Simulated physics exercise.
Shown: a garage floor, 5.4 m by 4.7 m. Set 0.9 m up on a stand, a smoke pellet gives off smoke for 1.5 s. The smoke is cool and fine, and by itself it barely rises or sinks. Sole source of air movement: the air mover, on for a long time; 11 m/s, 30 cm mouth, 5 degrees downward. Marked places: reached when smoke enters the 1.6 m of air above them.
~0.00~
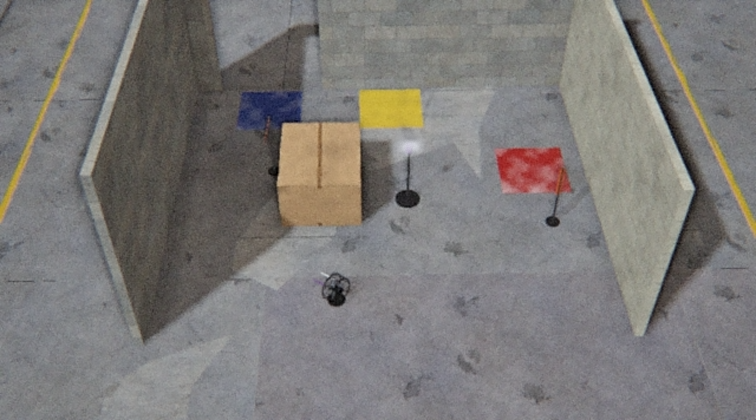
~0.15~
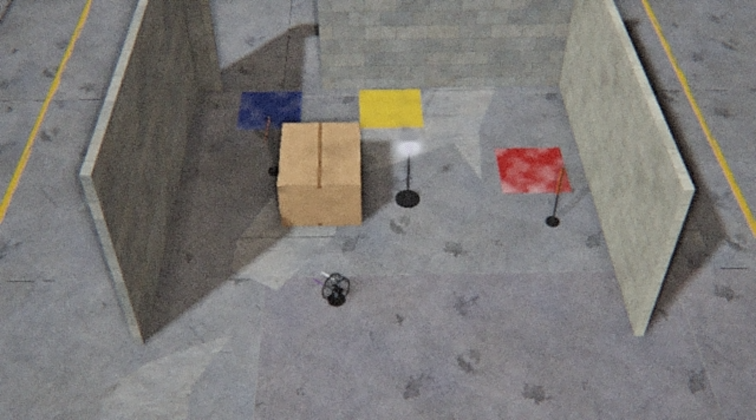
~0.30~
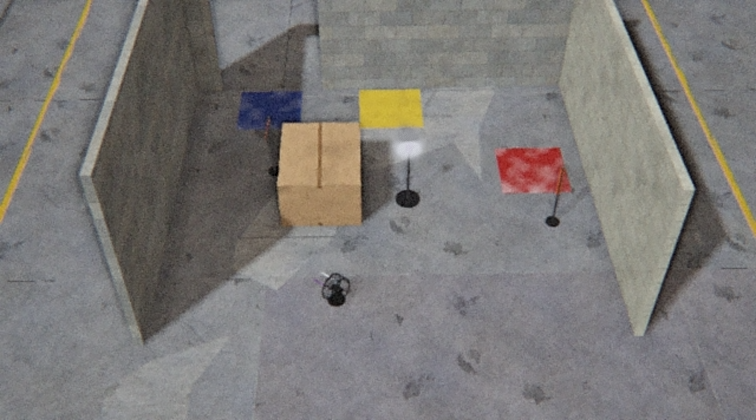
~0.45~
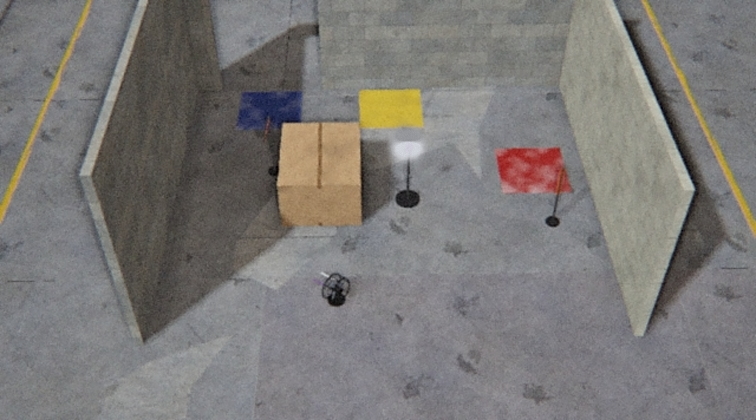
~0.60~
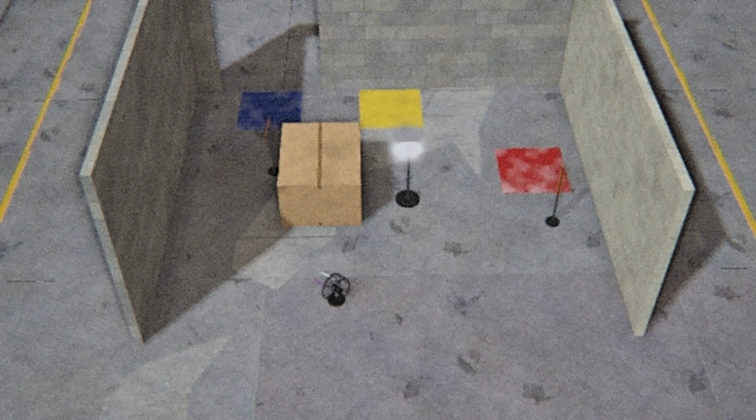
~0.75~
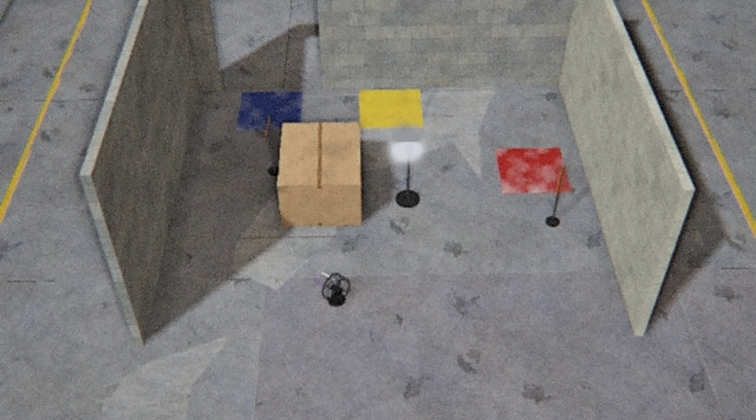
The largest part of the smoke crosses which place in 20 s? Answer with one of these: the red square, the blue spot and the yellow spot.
It is the blue one.
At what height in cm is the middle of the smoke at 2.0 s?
Height of middle: Approx. 90 cm.
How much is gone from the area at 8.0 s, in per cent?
0 %.
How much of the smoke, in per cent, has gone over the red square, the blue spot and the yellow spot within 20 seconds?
0 % red, 60 % blue, 0 % yellow, roughly.
By 2.0 s we count, 0 % has passed over the blue spot, 0 % over the yellow spot and 0 % over the red square, with 100 % still about or yet to come, and the middle of the rest is near (400, 148).
By 4.0 s we count, 0 % has passed over the blue spot, 0 % over the yellow spot and 0 % over the red square, with 100 % still about or yet to come, and the middle of the rest is near (384, 154).
By 8.0 s we count, 0 % has passed over the blue spot, 0 % over the yellow spot and 0 % over the red square, with 100 % still about or yet to come, and the middle of the rest is near (344, 161).
By 20.0 s we count, 61 % has passed over the blue spot, 0 % over the yellow spot and 0 % over the red square, with 58 % still about or yet to come, and the middle of the rest is near (387, 40).
